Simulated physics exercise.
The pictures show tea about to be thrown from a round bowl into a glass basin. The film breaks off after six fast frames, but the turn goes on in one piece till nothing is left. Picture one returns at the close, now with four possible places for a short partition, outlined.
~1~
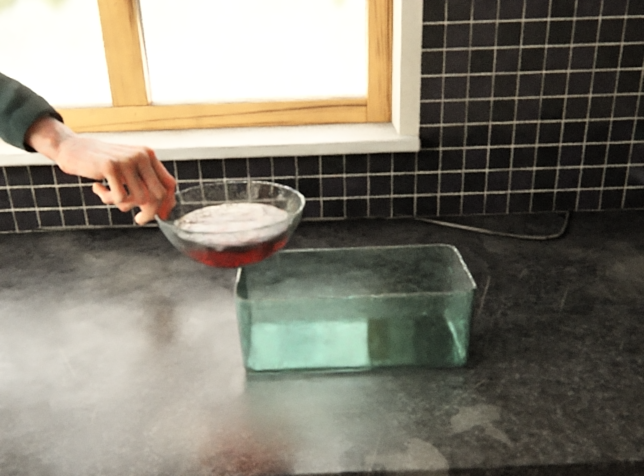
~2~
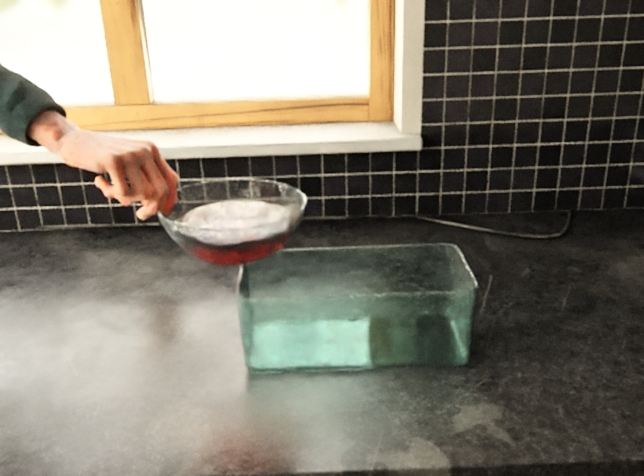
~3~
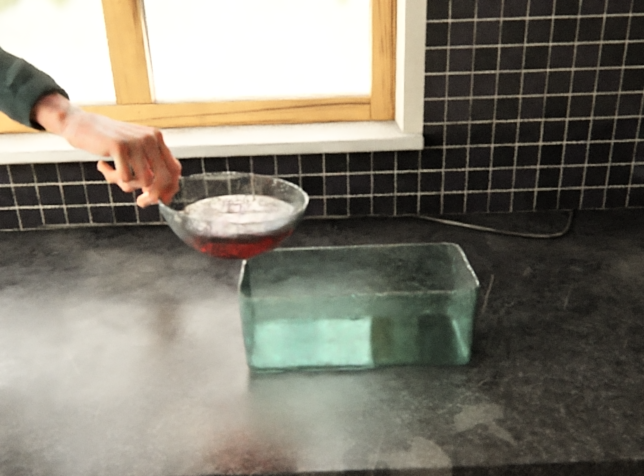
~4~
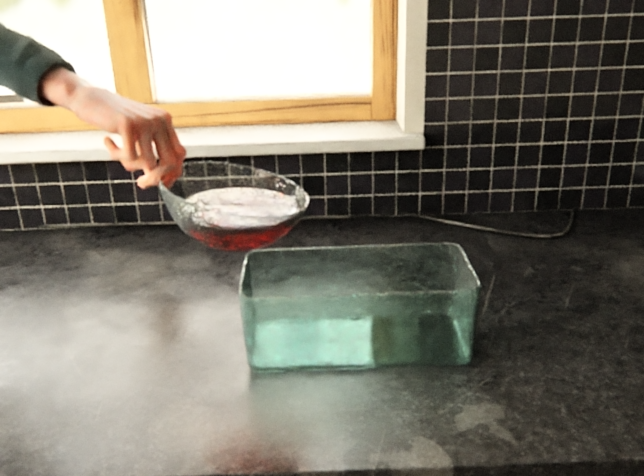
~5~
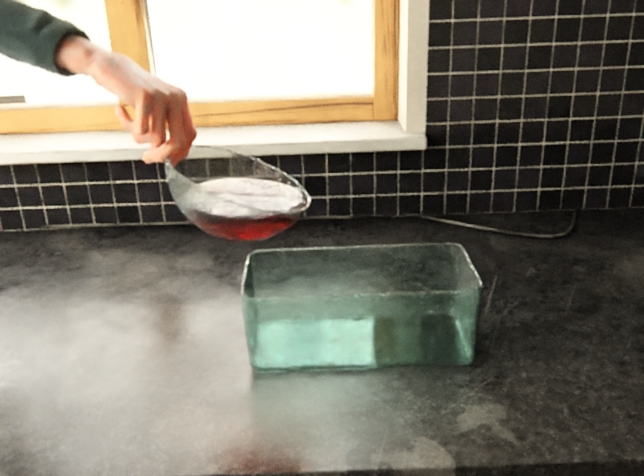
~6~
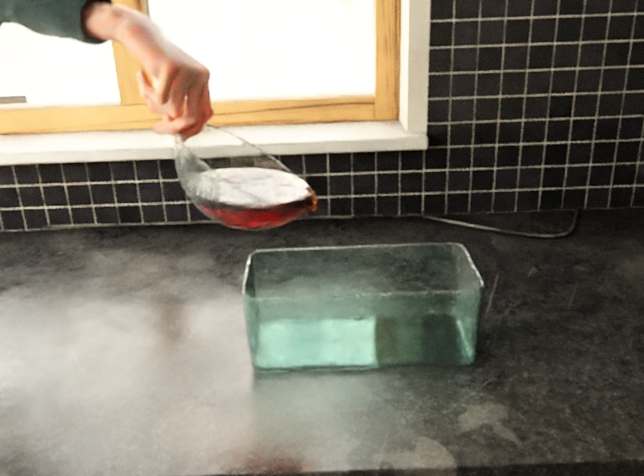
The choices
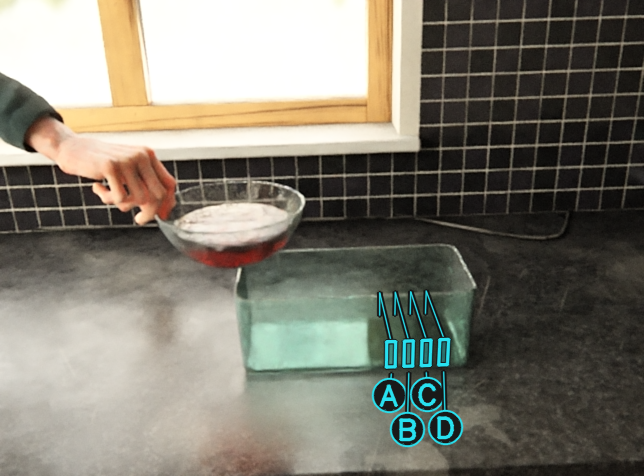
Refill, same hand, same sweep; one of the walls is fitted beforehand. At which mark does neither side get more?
A beats the others.
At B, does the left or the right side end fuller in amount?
More ends on the left.
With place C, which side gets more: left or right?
More ends on the left.
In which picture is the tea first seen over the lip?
Picture 6.
On the marked copy, A at (391, 373); B at (408, 372); C at (426, 372); D at (443, 371).
If A is chosen, about 53 % ends left of the wall and 45 % right of it.
If B is chosen, about 84 % ends left of the wall and 14 % right of it.
If C is chosen, about 89 % ends left of the wall and 9 % right of it.
If D is chosen, about 83 % ends left of the wall and 14 % right of it; 3 % is lost outside.
